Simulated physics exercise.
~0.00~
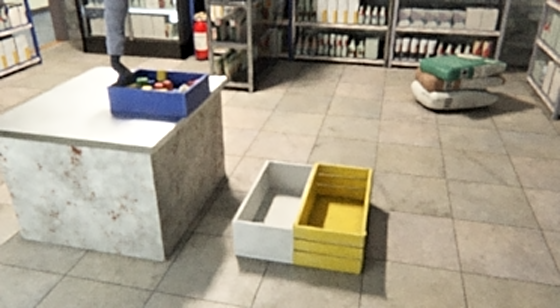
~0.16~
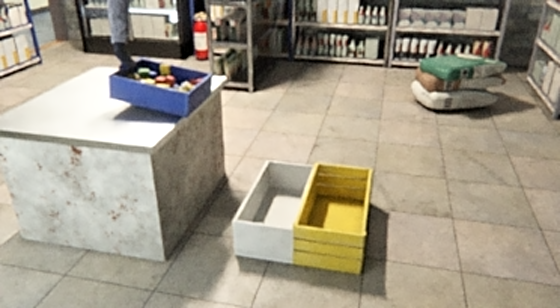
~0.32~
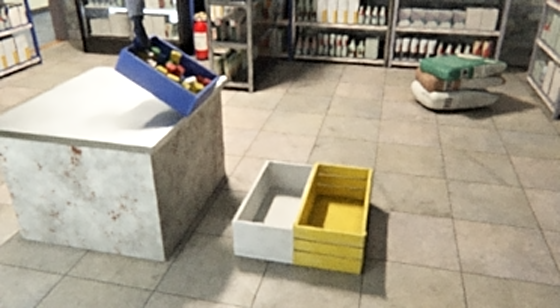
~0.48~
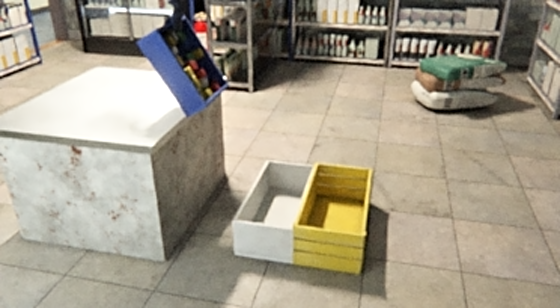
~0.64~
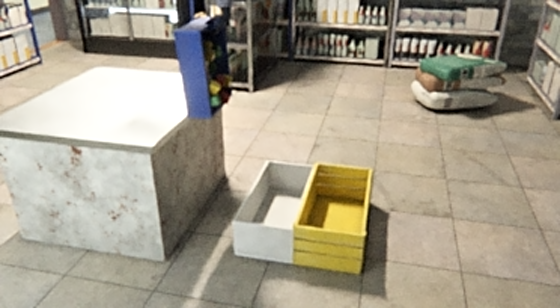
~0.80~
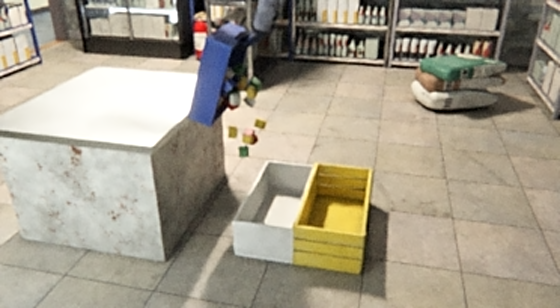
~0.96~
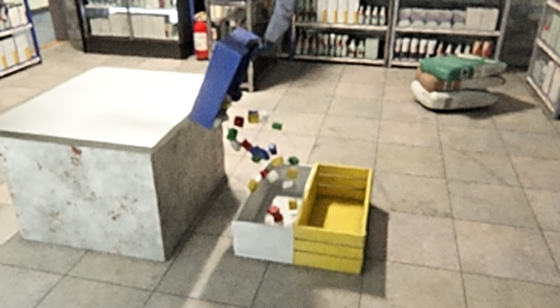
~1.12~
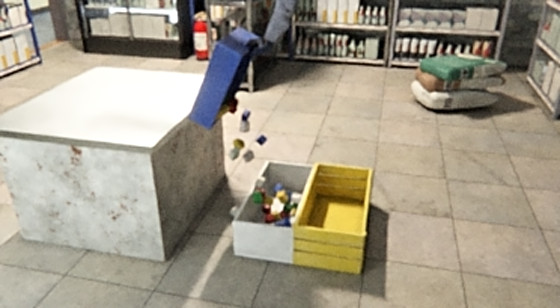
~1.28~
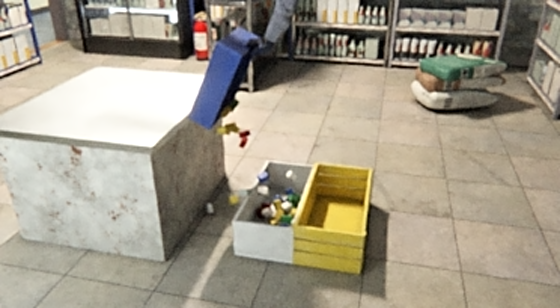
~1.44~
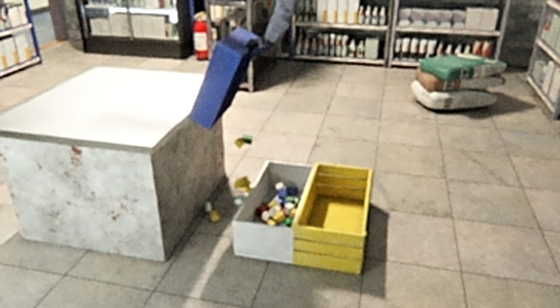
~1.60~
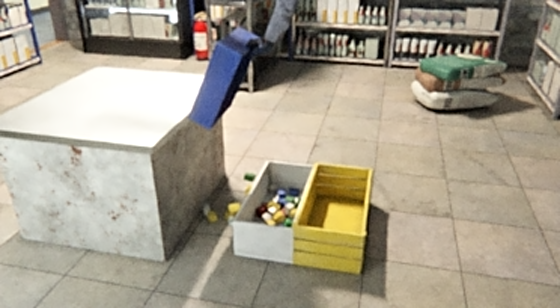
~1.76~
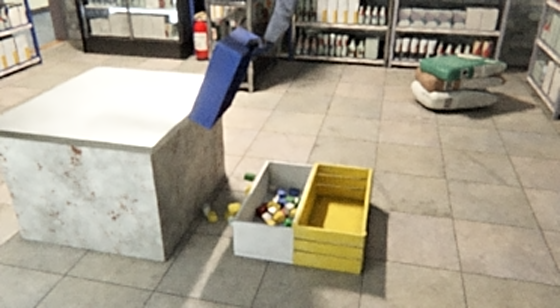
Blue box of colourful toy bricks tipping over a bench edge, most landing in the white tote, some on the floor before it.
